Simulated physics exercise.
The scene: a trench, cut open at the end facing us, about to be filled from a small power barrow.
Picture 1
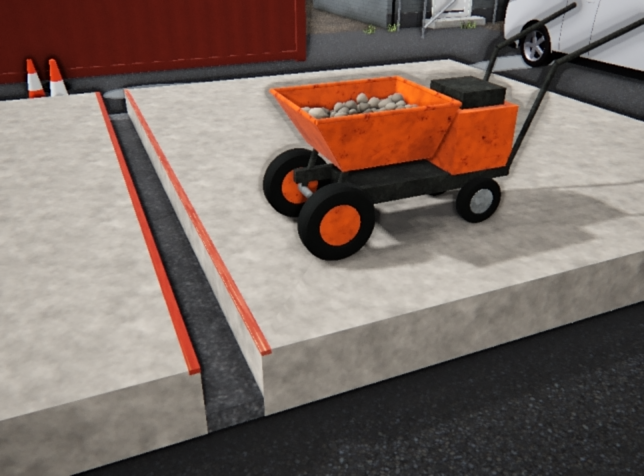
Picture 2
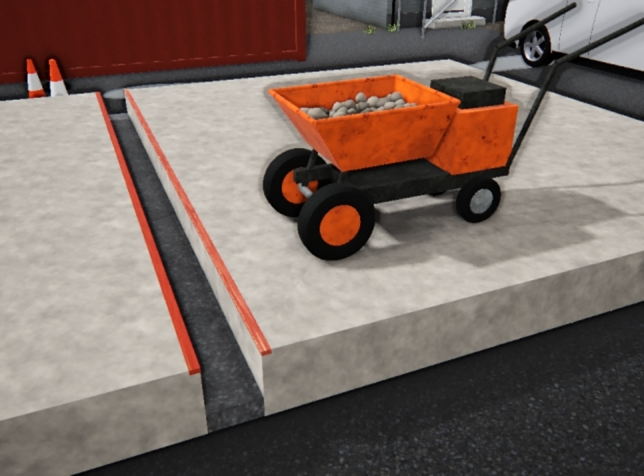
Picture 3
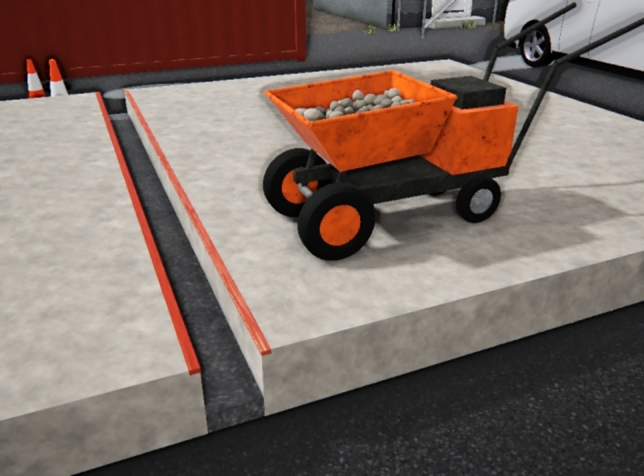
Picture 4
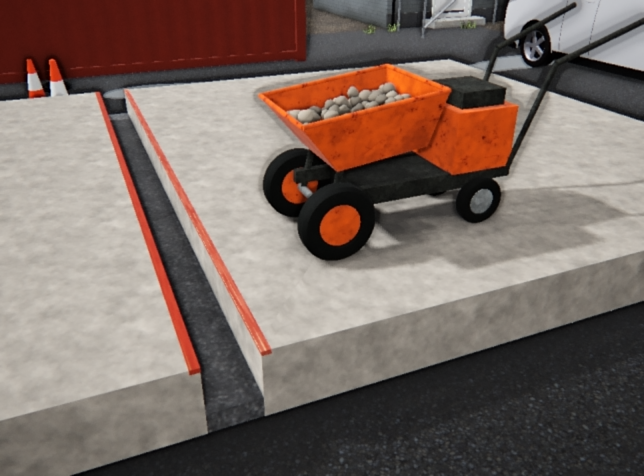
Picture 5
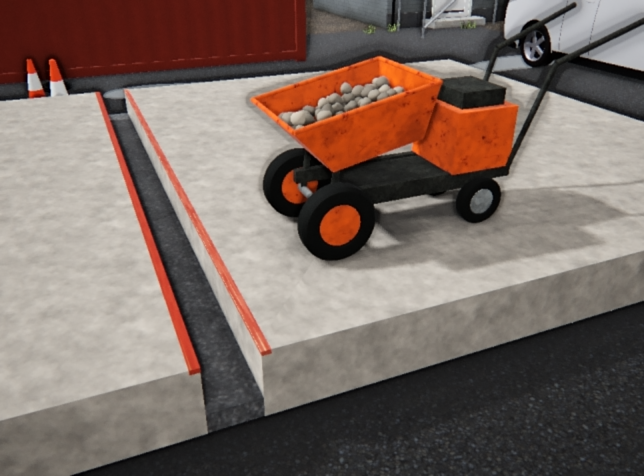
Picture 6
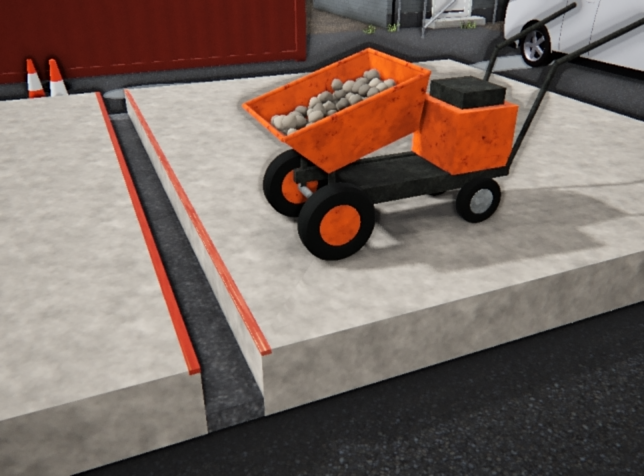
An orange power barrow stands still while its skip of pebbles tilts toward the left.
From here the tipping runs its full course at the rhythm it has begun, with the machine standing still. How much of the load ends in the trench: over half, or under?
In the trench: The larger part.
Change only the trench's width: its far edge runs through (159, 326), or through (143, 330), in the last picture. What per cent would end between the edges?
First some 100, then 100 per cent.
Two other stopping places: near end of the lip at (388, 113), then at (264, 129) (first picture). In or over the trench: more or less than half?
One: Not half. Two: The smaller part.
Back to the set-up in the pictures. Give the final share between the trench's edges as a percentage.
Close to 95 per cent.
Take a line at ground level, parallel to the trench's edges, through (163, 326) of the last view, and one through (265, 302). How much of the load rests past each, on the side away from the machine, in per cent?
Near 0 % and 100 %.
Soon, skip tipped steeply; all in the skip.
A while on, skip tipped right over; most in the skip; a stray few short of the trench; a small part in or heaped over the trench; a stray few falling.
Towards the end, skip tipped right over; a small part in the skip; most in or heaped over the trench; a stray few beyond it.
Finally, skip tipped right over; nearly all in or heaped over the trench; a stray few beyond it.
